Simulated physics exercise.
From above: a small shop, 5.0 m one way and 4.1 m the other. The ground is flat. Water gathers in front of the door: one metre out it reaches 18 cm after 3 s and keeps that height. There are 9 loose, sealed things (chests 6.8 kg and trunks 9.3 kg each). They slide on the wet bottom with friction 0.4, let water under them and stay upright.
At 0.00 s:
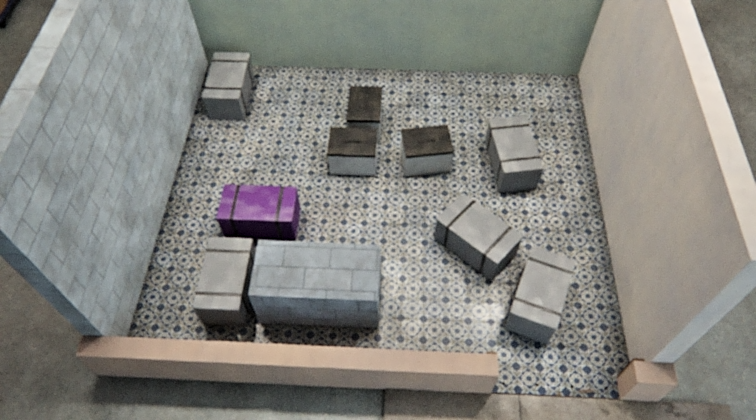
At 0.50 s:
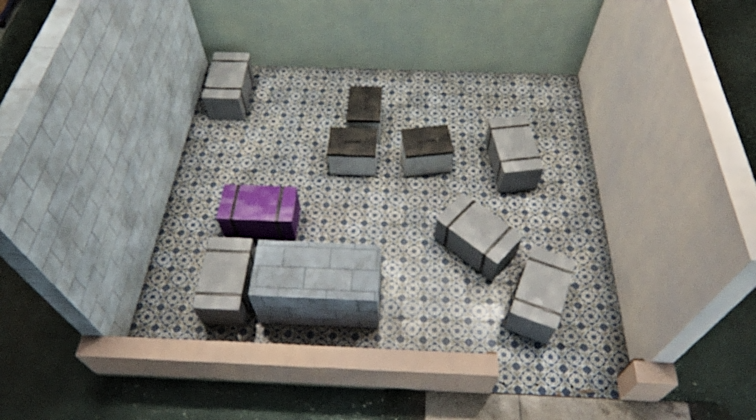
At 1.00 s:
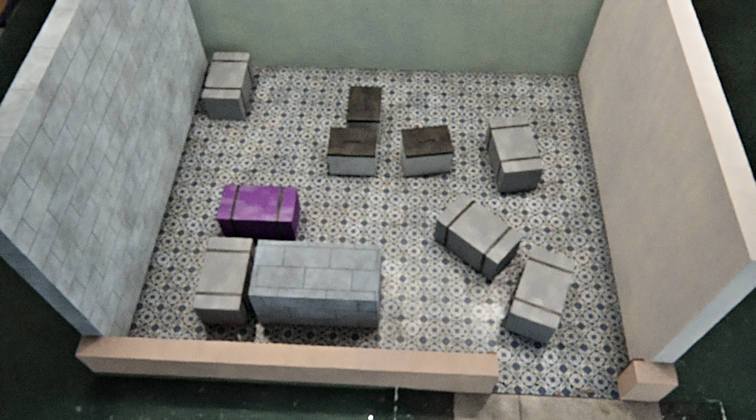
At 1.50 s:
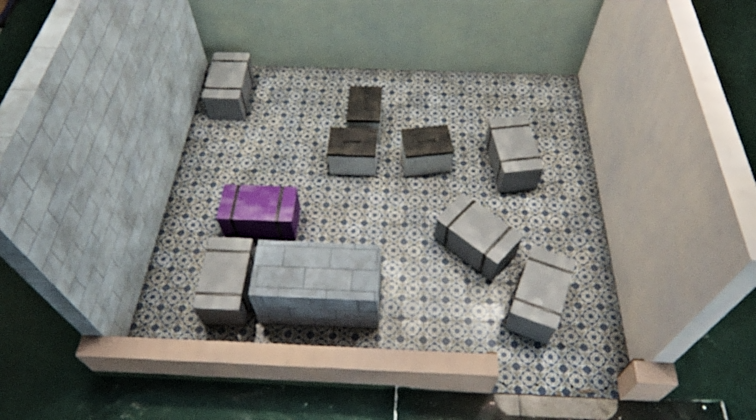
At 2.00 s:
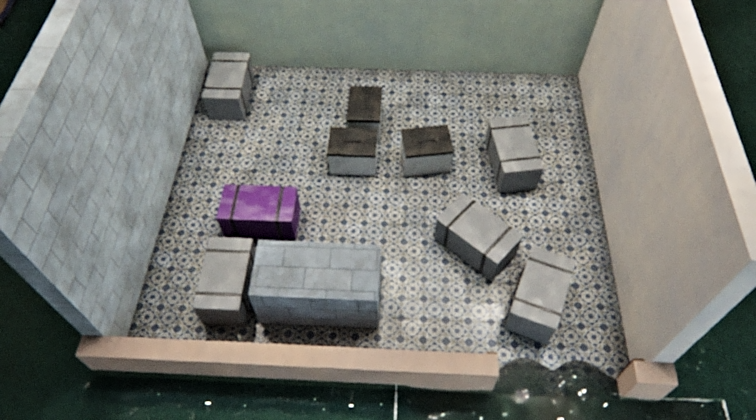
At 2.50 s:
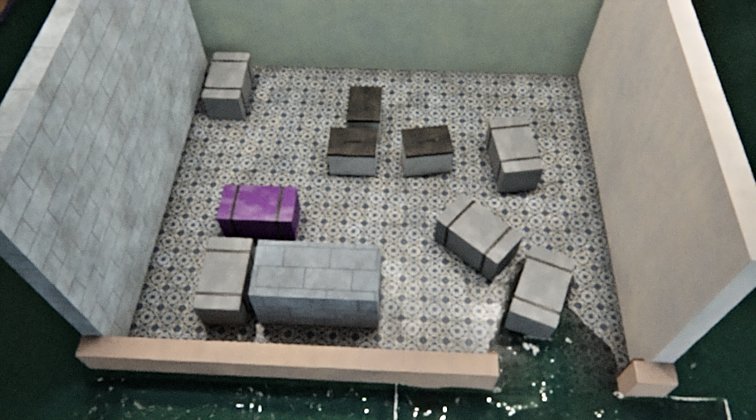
The video shows a small tiled room from above, holding gray, dark-topped and purple boxes that stay still, as dark water spreads over the ground outside and then enters through the doorway gap at the lower right.
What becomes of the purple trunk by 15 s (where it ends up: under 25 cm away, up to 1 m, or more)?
Purple trunk slides a little.
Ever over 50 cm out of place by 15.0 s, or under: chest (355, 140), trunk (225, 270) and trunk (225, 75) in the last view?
In turn: Past it, short of it, over.
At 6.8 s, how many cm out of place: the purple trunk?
Roughly 0 cm by then.
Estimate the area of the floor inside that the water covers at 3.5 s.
About 3.0 m2.
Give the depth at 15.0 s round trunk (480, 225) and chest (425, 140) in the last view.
Roughly 9 and 10 cm.
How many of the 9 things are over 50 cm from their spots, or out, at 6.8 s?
I count 5.
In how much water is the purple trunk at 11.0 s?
About 3 cm.
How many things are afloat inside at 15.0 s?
I count 9.
After 3.5 s the purple trunk is near (257, 202), 0.0 m from its start, aground; 0 afloat.
After 6.8 s the purple trunk is near (257, 202), 0.0 m from its start, aground; 3 afloat.
After 11.0 s the purple trunk is near (249, 217), 0.2 m from its start, afloat; 8 afloat.
After 15.0 s the purple trunk is near (219, 241), 0.6 m from its start, afloat; 9 afloat.
